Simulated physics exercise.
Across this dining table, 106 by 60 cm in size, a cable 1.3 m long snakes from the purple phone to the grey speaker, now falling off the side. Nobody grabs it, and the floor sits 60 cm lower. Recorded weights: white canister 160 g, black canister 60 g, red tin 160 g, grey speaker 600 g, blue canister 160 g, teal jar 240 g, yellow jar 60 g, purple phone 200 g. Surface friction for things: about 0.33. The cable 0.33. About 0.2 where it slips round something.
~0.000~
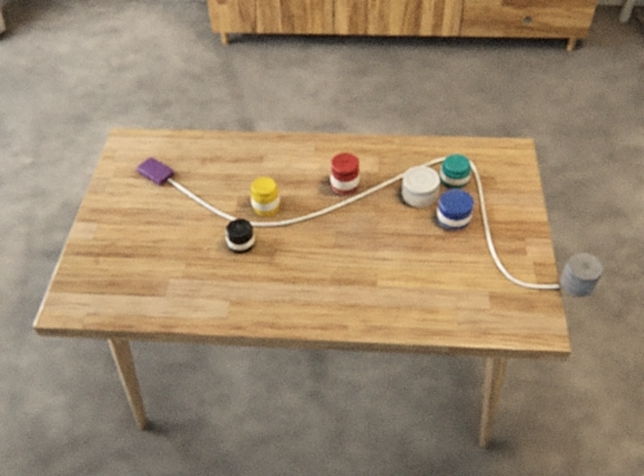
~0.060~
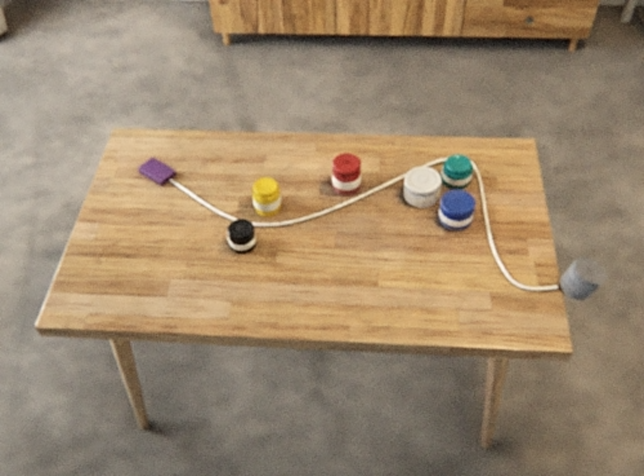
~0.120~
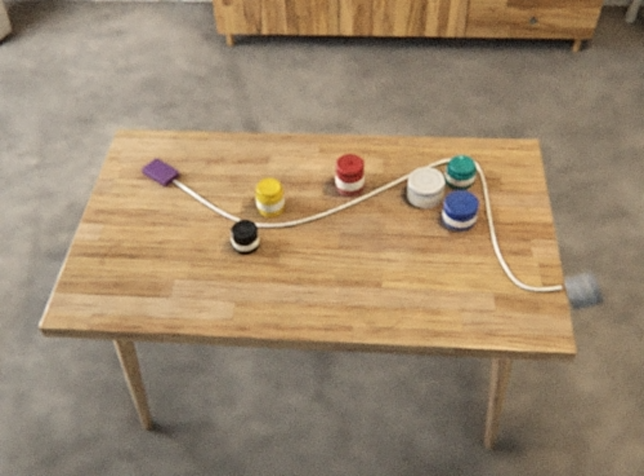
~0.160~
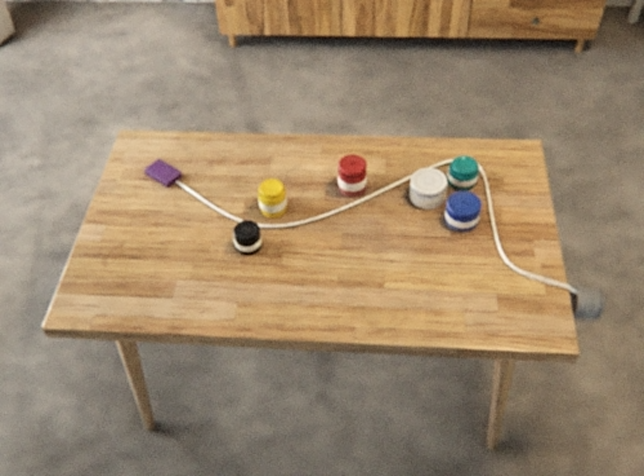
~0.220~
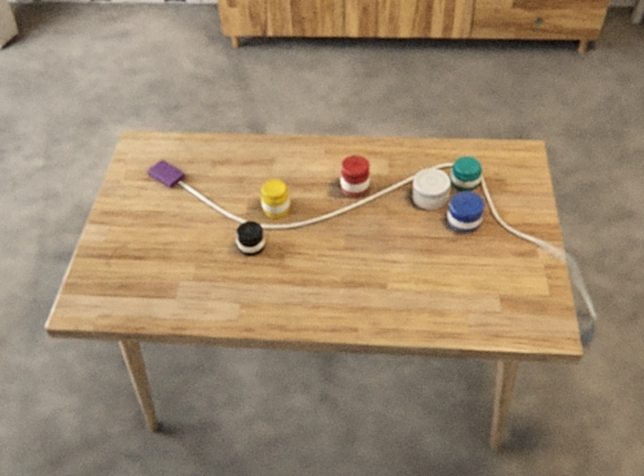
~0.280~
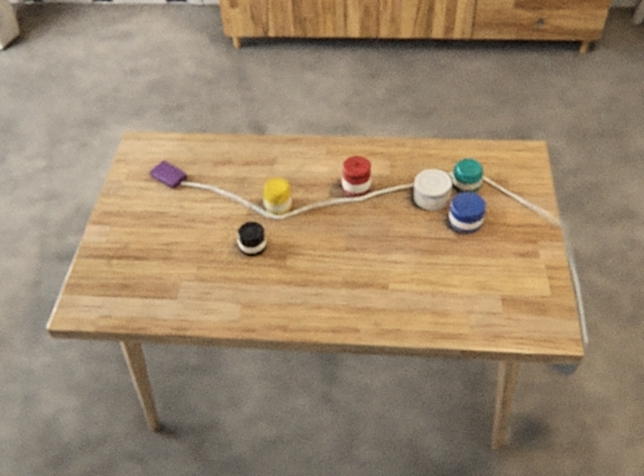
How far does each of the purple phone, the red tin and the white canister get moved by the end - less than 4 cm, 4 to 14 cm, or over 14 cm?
The purple phone moves over 14 cm, the red tin moves 4 to 14 cm, the white canister moves 4 to 14 cm.
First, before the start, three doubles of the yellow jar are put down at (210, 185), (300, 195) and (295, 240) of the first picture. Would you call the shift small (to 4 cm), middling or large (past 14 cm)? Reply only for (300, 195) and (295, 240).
Big and slight.
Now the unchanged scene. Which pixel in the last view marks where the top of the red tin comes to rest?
(362, 140).
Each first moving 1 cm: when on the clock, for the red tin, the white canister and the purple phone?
Red tin: 0.38 s; white canister: 0.40 s; purple phone: 0.32 s.
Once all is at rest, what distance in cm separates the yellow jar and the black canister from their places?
About: Yellow jar over the edge, black canister 0 cm.
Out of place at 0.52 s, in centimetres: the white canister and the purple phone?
White canister 6 cm, purple phone 25 cm.
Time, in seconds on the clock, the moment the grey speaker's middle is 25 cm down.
Near 0.28 seconds.
After 0.5 s, the cable's tail end at (297, 187); purple phone 27 cm off its start, red tin 7 cm off its start, white canister 6 cm off its start.
After 0.7 s, the cable's tail end at (403, 198); purple phone 52 cm off its start, red tin 8 cm off its start, white canister 6 cm off its start.
After 1.0 s, the cable's tail end at (424, 197); purple phone 57 cm off its start at (406, 199), red tin 8 cm off its start at (362, 140), white canister 7 cm off its start at (445, 203).
After 1.2 s, the cable's tail end at (424, 198); purple phone 57 cm off its start, red tin 8 cm off its start, white canister 7 cm off its start.
After 2.4 s, the cable's tail end at (424, 198); purple phone 57 cm off its start at (406, 199), red tin 8 cm off its start at (362, 140), white canister 7 cm off its start at (445, 203), yellow jar over the edge.
